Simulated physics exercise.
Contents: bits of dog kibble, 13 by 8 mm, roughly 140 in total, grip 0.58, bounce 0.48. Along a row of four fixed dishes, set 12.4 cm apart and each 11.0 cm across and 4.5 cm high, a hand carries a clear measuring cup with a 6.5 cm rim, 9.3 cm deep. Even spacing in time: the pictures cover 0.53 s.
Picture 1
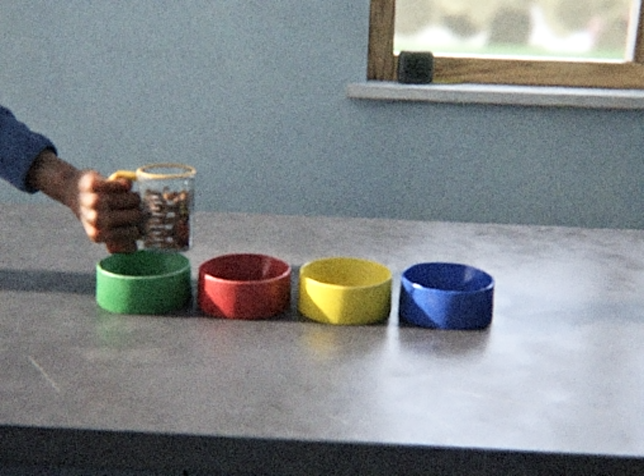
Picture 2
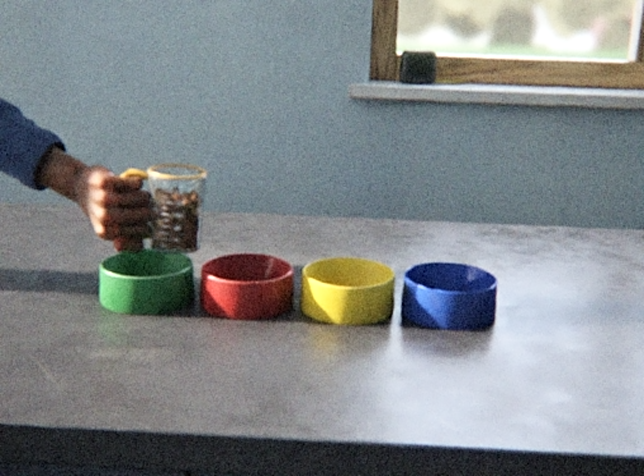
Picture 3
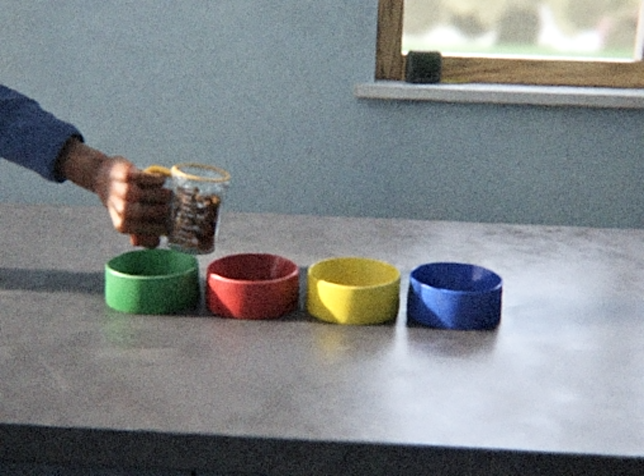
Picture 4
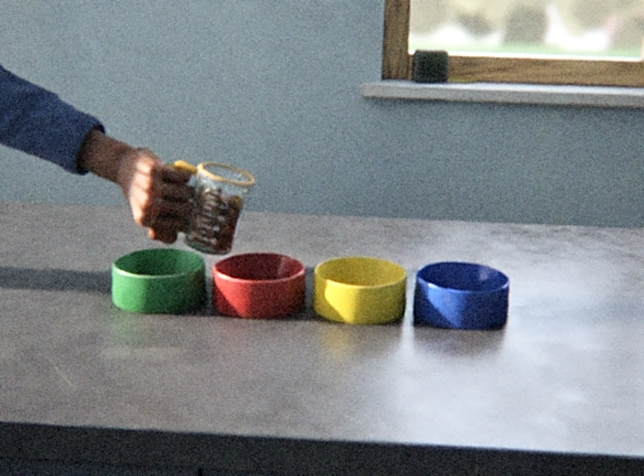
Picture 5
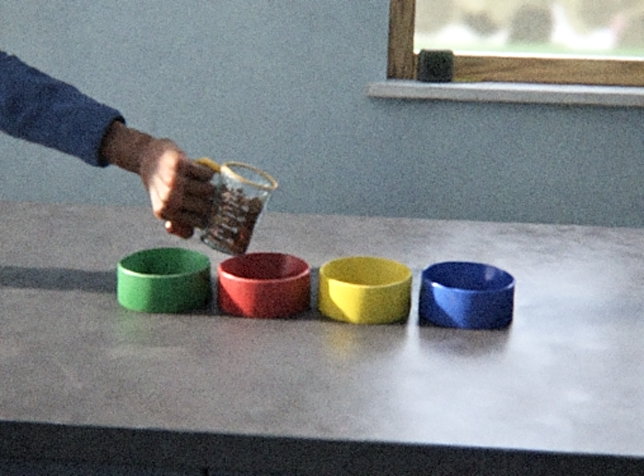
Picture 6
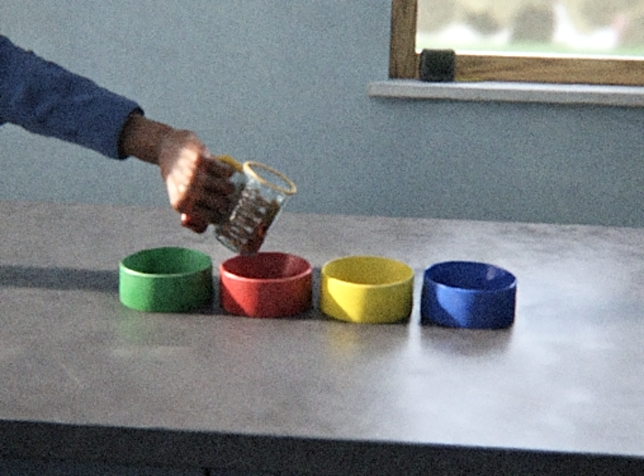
A hand moves a clear measuring cup of kibble rightward above colored dishes, gradually tilting it.
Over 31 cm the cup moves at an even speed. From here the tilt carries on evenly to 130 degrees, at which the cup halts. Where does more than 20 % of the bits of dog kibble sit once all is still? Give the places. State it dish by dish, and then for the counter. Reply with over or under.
Red under, blue over, green under, yellow under, counter under.
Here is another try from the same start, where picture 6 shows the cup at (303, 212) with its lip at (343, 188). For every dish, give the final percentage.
The red dish keeps 0, the blue one 100, the green one 0 and the yellow one 0.
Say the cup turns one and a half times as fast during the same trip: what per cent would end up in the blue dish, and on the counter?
Result - blue dish: 50; counter: 20.
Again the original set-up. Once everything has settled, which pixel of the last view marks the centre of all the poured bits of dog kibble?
Centre at rest, approx.: (476, 297) px.
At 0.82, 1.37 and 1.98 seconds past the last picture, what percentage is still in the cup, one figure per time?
Going in order, it reads 100, then 95, and finally 0 per cent.
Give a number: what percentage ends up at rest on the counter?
Estimate: Around 0 %.
Then, 0.82 s after the last picture, tilt 75 degrees; cup holds 100 %.
Then, 1.37 s after the last picture, tilt 107 degrees; cup holds 95 %, blue 5 %.
Then, 1.98 s after the last picture, tilt 130 degrees; cup holds 0 %, blue 100 %.
In the end, red 0 %, blue 100 %, green 0 %, yellow 0 %, counter 0 %.
